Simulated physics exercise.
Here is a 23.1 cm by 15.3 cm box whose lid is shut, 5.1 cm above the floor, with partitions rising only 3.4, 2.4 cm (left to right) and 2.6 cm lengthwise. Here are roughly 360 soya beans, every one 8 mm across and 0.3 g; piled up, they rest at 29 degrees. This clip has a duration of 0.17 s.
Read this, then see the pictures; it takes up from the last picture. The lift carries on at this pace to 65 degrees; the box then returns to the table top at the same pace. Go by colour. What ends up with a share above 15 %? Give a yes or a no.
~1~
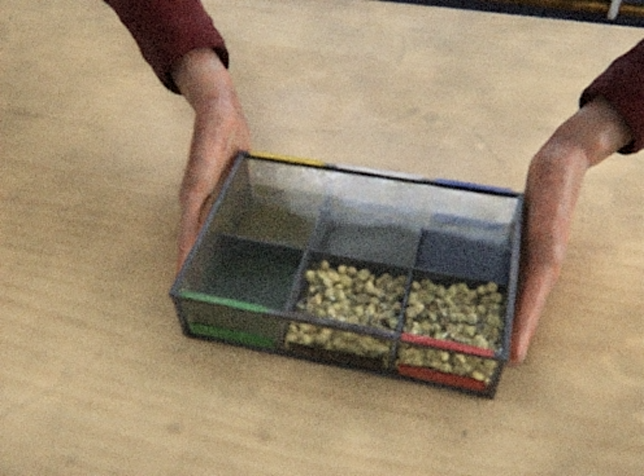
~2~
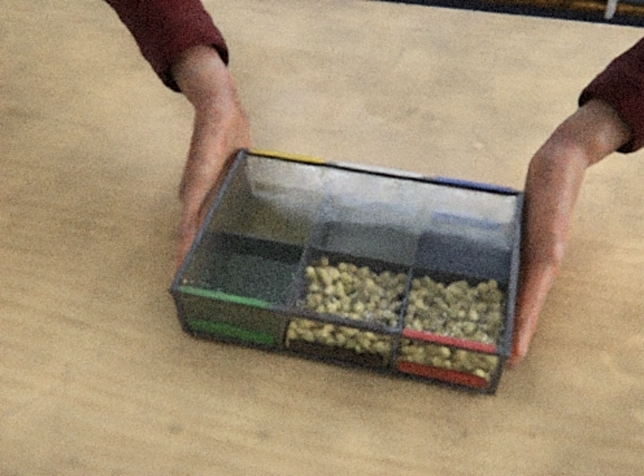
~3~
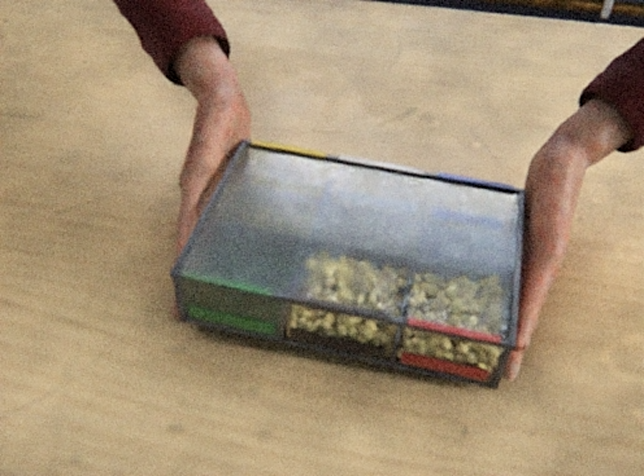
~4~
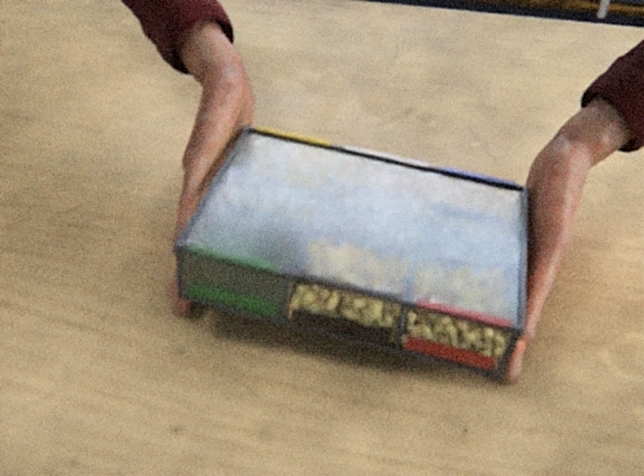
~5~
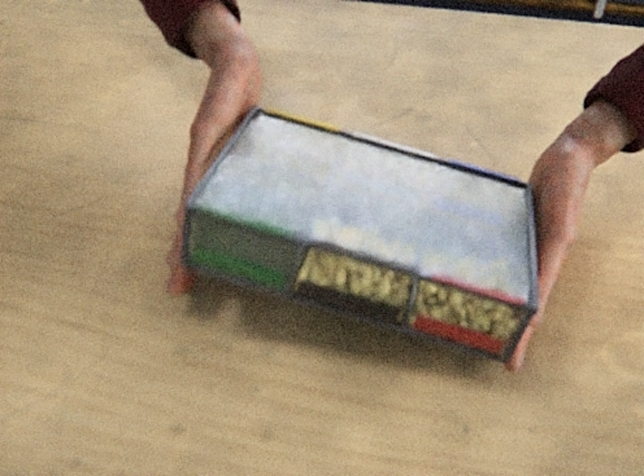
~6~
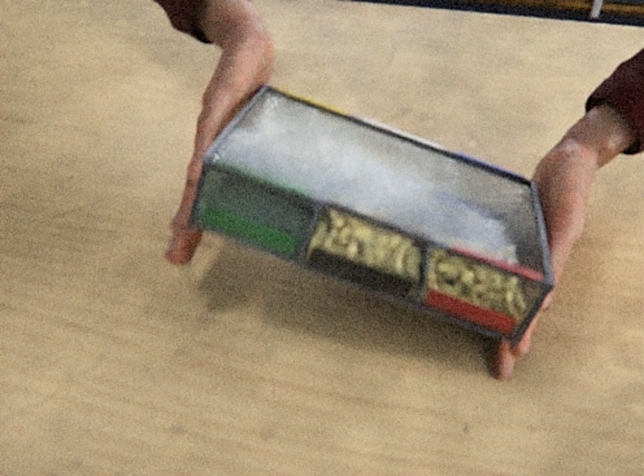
Red: Succeeds, blue: Succeeds, green: Fails, yellow: Fails, white: Fails, black: Succeeds.
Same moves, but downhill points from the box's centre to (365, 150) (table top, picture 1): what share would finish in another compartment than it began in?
Something like 50 per cent of the pieces.
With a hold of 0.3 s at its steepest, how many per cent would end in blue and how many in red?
Result - blue: 45 %; red: 35 %.
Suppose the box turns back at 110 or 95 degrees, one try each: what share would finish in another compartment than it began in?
About 75 and 75 per cent.
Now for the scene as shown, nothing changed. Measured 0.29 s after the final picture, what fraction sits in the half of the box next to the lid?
Close to 40 in a hundred.
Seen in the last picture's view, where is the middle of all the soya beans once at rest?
I'd say roughly (452, 289).
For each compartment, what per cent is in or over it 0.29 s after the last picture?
You'd find red at 50, blue at 10, green at 0, yellow at 0, white at 5 and black at 35 per cent.
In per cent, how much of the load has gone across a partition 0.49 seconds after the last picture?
Close to 40 per cent, I reckon.
Then, 0.29 s after the last picture, tilt 63 degrees; red 50 %, blue 10 %, white 5 %, black 35 %.
Then, 0.49 s after the last picture, tilt 24 degrees; red 40 %, blue 40 %, white 5 %, black 20 %.
Then, 0.81 s after the last picture, tilt 0 degrees; red 40 %, blue 40 %, white 5 %, black 20 %.
In the end, red 40 %, blue 40 %, green 0 %, yellow 0 %, white 5 %, black 20 %.
